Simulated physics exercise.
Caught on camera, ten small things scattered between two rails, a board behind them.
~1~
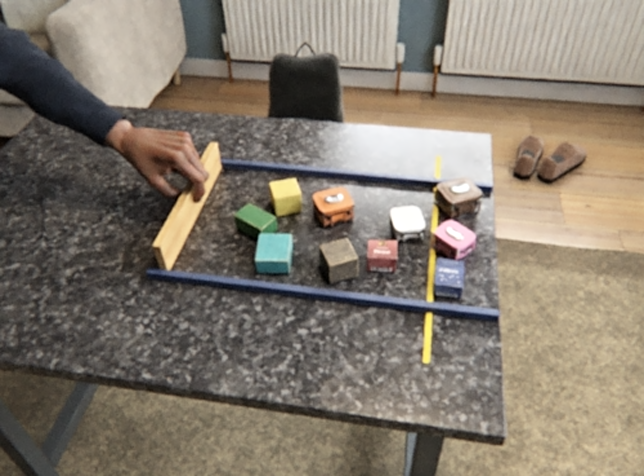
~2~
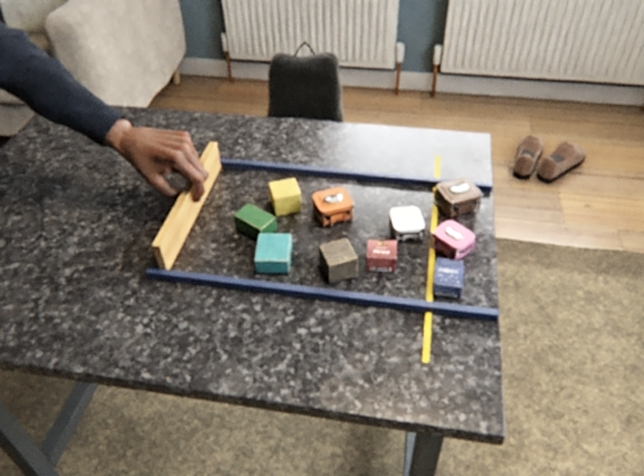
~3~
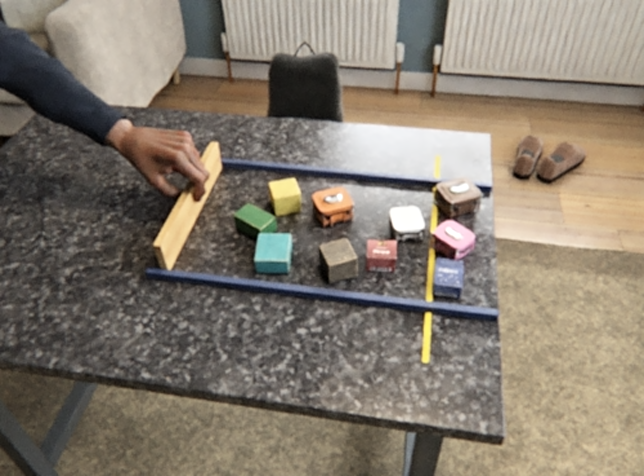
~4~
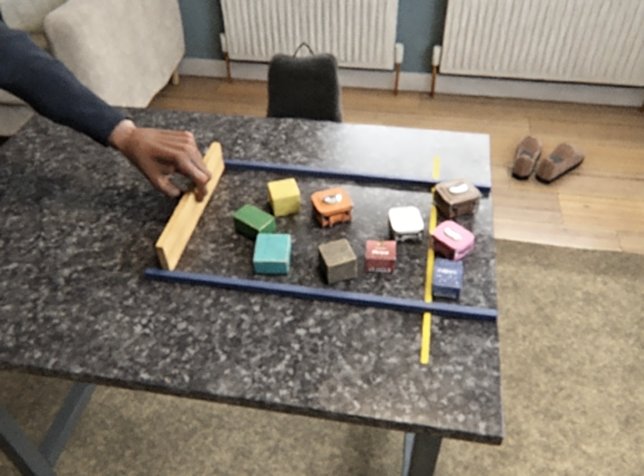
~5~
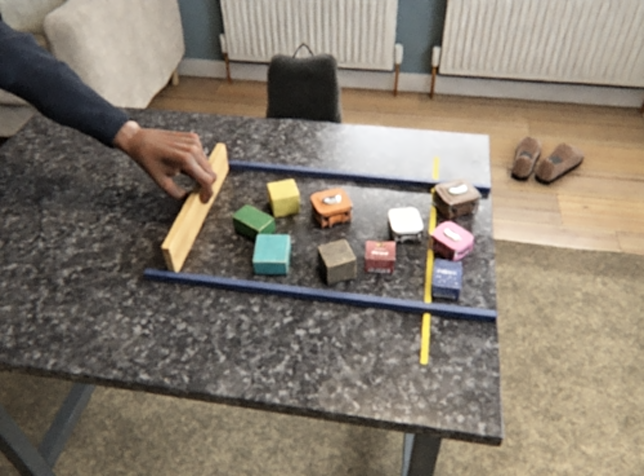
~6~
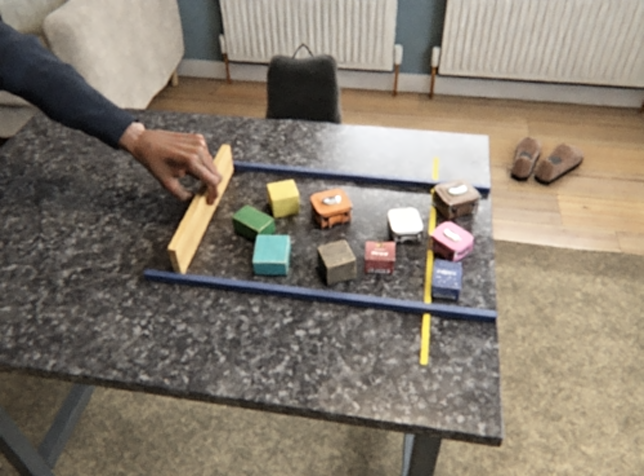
At the start, a hand holds a wooden board upright at the left end of two blue rails on a speckled table, with small coloured blocks and cases scattered between them. The hand then slides the board slightly to the right, toward the green block, while the scattered objects stay in place.
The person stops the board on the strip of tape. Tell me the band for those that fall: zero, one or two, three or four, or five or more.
In the end the number that fall off is three or four.
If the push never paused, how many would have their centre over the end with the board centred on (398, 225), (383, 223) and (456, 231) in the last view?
Place by place, 0, 0 and 7.
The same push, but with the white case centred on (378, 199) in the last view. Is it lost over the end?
The white case remains up.
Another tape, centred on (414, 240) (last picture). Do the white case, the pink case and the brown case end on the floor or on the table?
The white case survives; the pink case drops off; the brown case does not fall.
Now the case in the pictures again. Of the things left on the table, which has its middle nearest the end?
That is the orange case.
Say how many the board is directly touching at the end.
That makes 3.
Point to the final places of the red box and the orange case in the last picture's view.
About (481, 263), and the other about (485, 221).
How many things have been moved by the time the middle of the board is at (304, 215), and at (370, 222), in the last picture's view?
First 5, then 8.
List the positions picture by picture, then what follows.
In the first picture, brown case (458, 198); pink case (454, 242); blue box (448, 278); board (191, 202); tape (434, 241).
In the second picture, pink case (453, 242); white case (406, 224).
In the third picture, blue box (448, 278); yellow block (285, 197).
In the fourth picture, brown case (456, 199); orange case (332, 208).
In the fifth picture, pink case (451, 243); red box (380, 257).
In the sixth picture, brown case (455, 200); pink case (451, 243); blue box (446, 279); board (205, 205); tape (431, 242).
Soon after, none off yet; brown case at rest near (455, 200); pink case at rest near (451, 243); blue box at rest near (446, 279).
After that, none off yet; brown case at rest near (455, 200); pink case moving near (456, 246); blue box at rest near (446, 279).
And then, none off yet; brown case displaced a little near (470, 197); pink case displaced about its own width near (490, 258); blue box displaced about its own width near (473, 284).
In the end, the number that fall off is three or four; gone, white case, blue box, pink case and brown case.
